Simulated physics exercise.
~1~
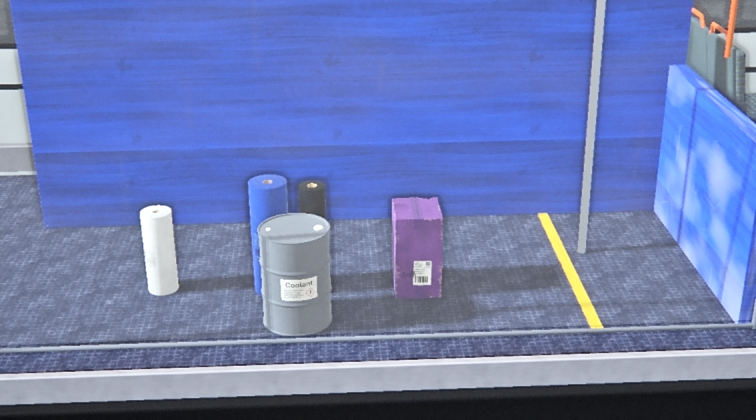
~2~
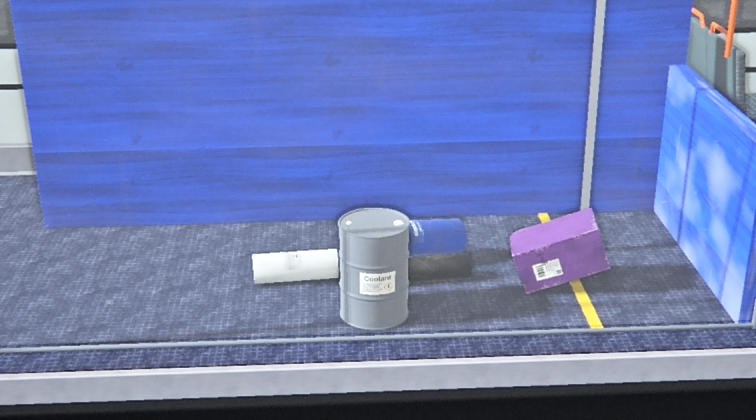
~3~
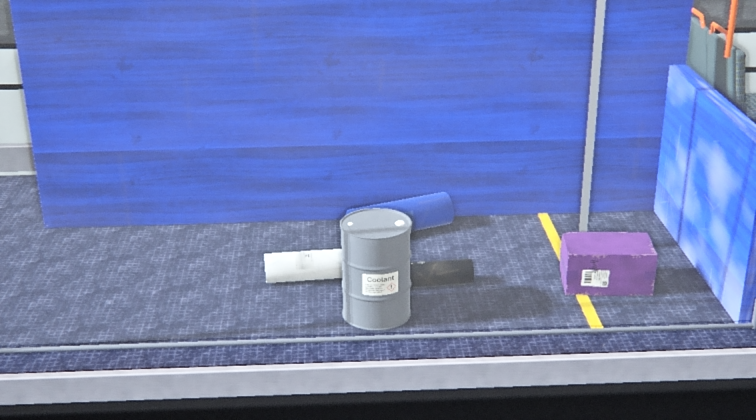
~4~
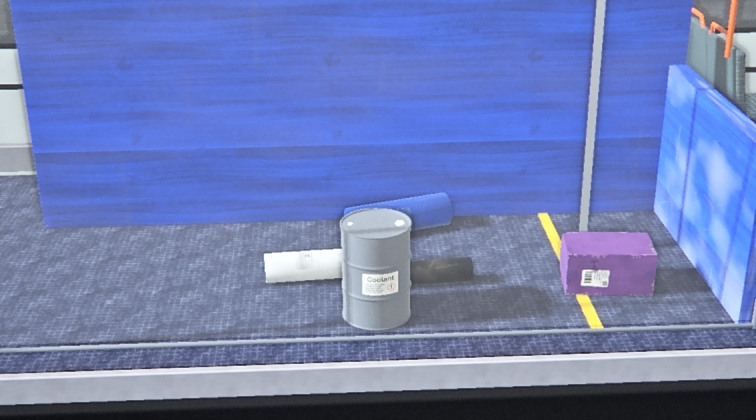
To begin with, a purple pack, a grey drum and three rolls, white, blue and black, stand upright on a dark floor, all left of a yellow line. Then everything shifts to the right, the rolls toppling onto their sides while the drum slides but stays upright. The purple pack travels farthest, tipping over as it reaches the line. It comes down on its side just beyond the line, while the blue roll swings to lie at an angle behind the drum. Finally all is still, with only the purple pack past the line.
